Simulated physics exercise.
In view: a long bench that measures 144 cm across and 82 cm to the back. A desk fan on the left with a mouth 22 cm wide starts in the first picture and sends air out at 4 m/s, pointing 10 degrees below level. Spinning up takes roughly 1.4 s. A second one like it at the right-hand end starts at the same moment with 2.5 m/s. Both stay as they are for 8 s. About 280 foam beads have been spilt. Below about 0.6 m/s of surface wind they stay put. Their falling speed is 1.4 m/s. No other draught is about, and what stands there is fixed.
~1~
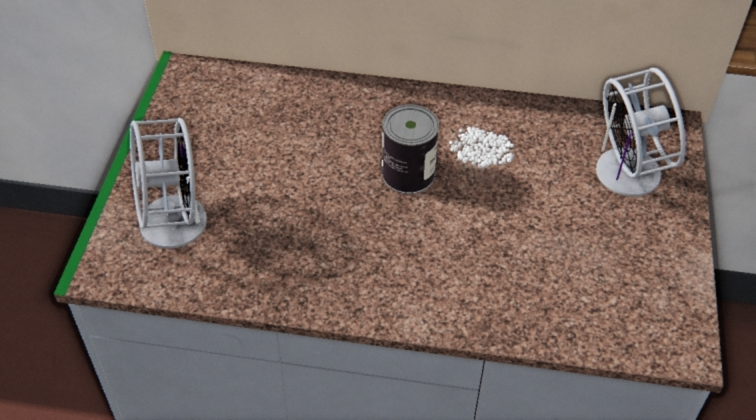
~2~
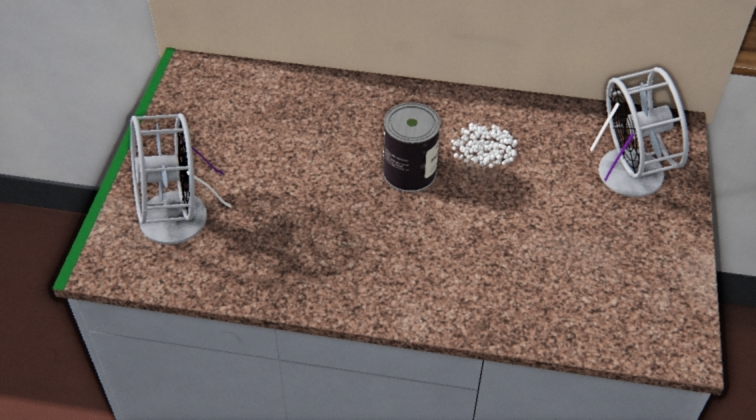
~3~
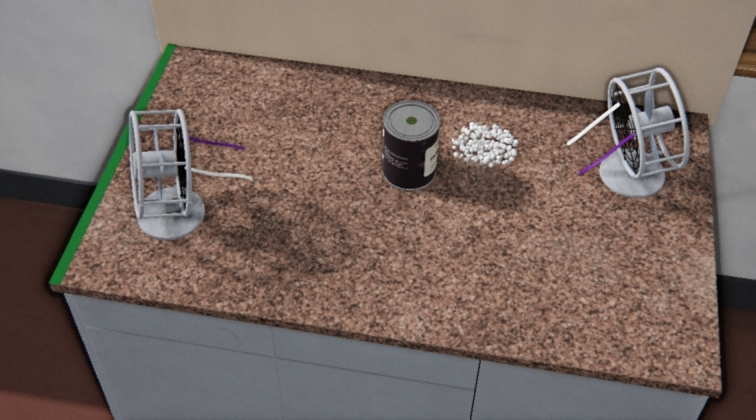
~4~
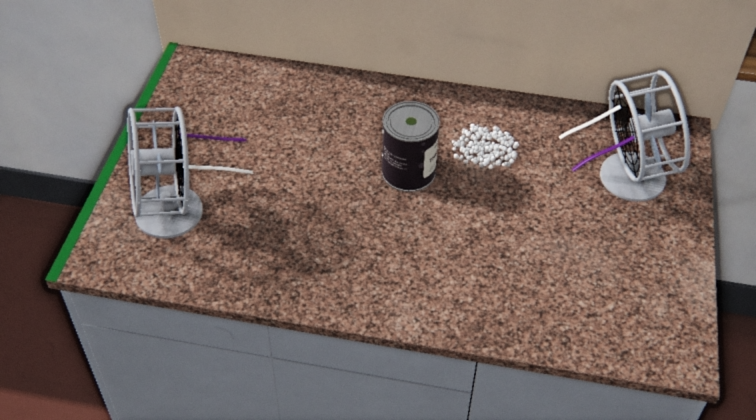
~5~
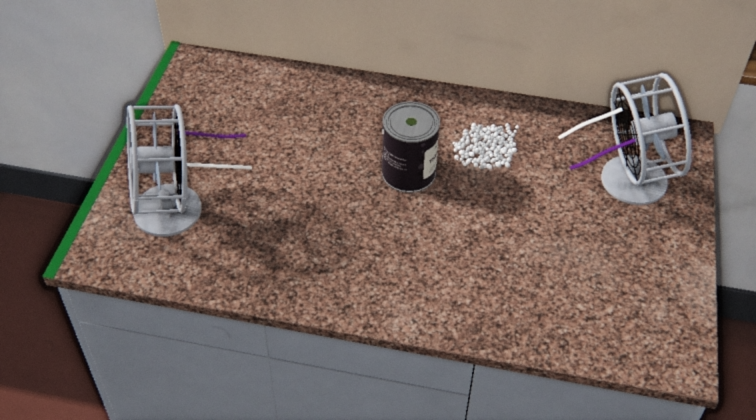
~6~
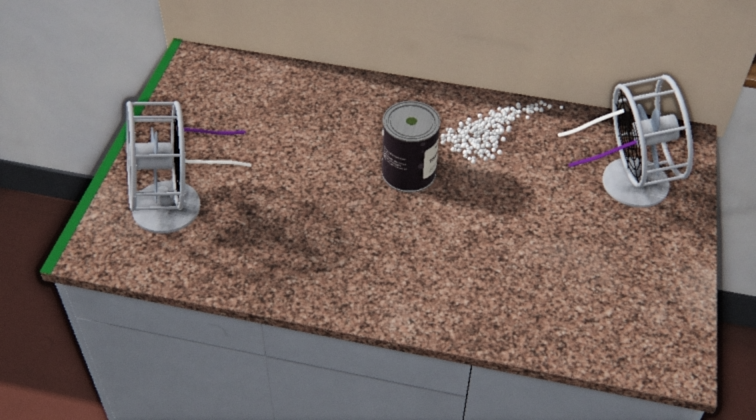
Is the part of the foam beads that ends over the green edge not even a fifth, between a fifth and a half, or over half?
By then under a fifth are over the green edge.
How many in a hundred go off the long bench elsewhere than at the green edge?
About 100 %.
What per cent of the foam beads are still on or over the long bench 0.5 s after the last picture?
Near 60 %.
Then, 0.5 s after the last picture, 61 % are still on the top, 0 % are over the green edge; the middle of those left on the top is near (618, 110).
Then, 1.5 s after the last picture, 6 % are still on the top, 0 % are over the green edge.
Then, 3.3 s after the last picture, 0 % are still on the top, 0 % are over the green edge.
Then, 6.9 s after the last picture, at the end, 0 % are over the green edge.
